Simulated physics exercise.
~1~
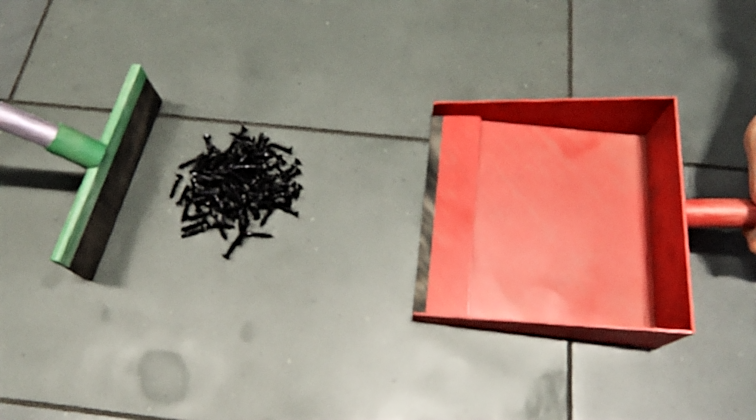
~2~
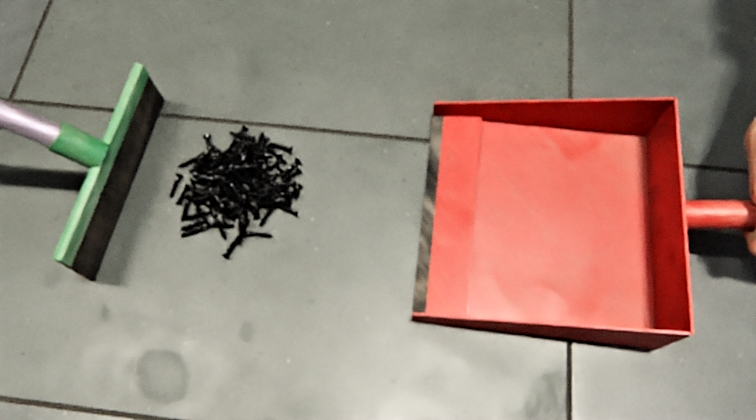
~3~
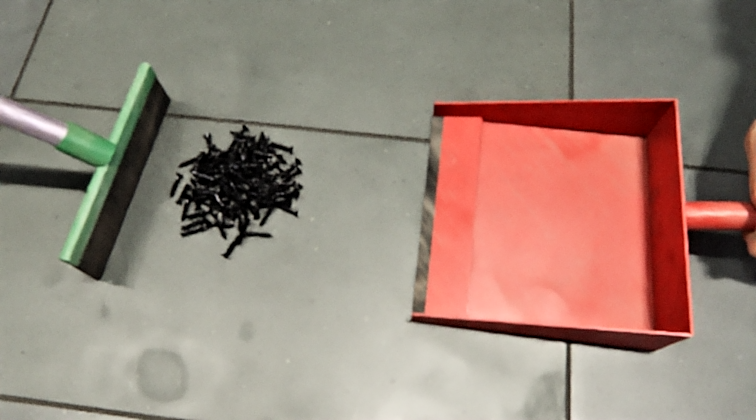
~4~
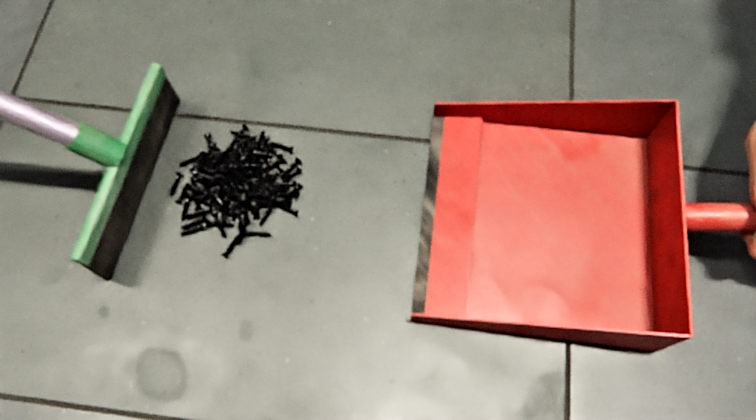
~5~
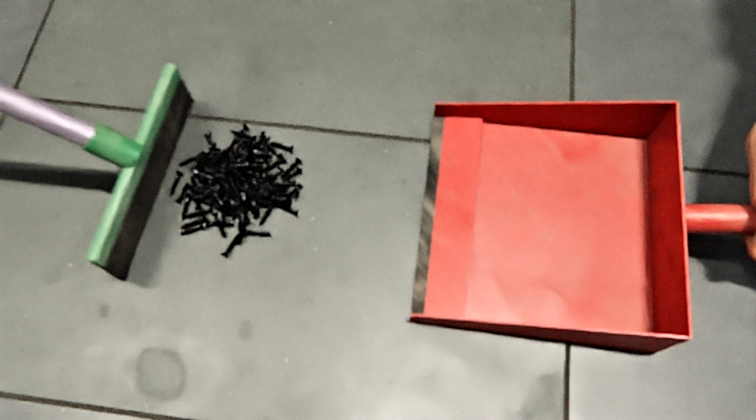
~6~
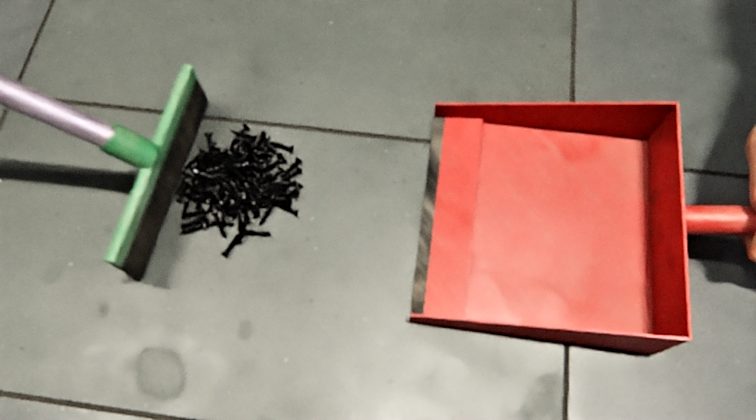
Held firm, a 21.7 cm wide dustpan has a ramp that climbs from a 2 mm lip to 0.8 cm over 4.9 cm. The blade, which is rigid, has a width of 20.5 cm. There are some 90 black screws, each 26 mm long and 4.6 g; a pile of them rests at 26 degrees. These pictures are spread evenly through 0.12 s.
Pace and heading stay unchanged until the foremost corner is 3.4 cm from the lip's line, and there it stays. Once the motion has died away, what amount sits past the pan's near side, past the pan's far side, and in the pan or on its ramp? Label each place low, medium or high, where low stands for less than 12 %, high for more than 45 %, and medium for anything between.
Past the pan's near side: Low. Past the pan's far side: Low. In the pan or on its ramp: Medium.
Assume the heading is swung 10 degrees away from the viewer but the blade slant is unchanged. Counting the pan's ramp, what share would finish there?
Then about 30 per cent.
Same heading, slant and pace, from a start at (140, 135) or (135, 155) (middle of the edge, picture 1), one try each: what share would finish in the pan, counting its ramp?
I'd put it near 20 per cent for the first and near 25 per cent for the second.
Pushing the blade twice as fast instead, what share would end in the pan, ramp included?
About 80 %.
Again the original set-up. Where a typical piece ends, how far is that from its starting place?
Around 18 centimetres.
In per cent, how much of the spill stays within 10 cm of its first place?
Around 0 in a hundred.
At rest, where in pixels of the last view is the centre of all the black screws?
About (416, 206).
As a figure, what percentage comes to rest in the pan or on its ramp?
Some 25 per cent.
Then, 0.16 s after the last picture, middle of the blade 14 cm from the lip; 0 % over the lip, far side 0 %, near side 0 %.
Then, 0.27 s after the last picture, middle of the blade 7 cm from the lip; 0 % over the lip, far side 0 %, near side 0 %.
Then, 0.51 s after the last picture, middle of the blade 4 cm from the lip; 25 % over the lip, far side 0 %, near side 0 %.
In the end, near side 0 %, far side 0 %, pan 25 %, in front of the lip or behind the blade 70 %.
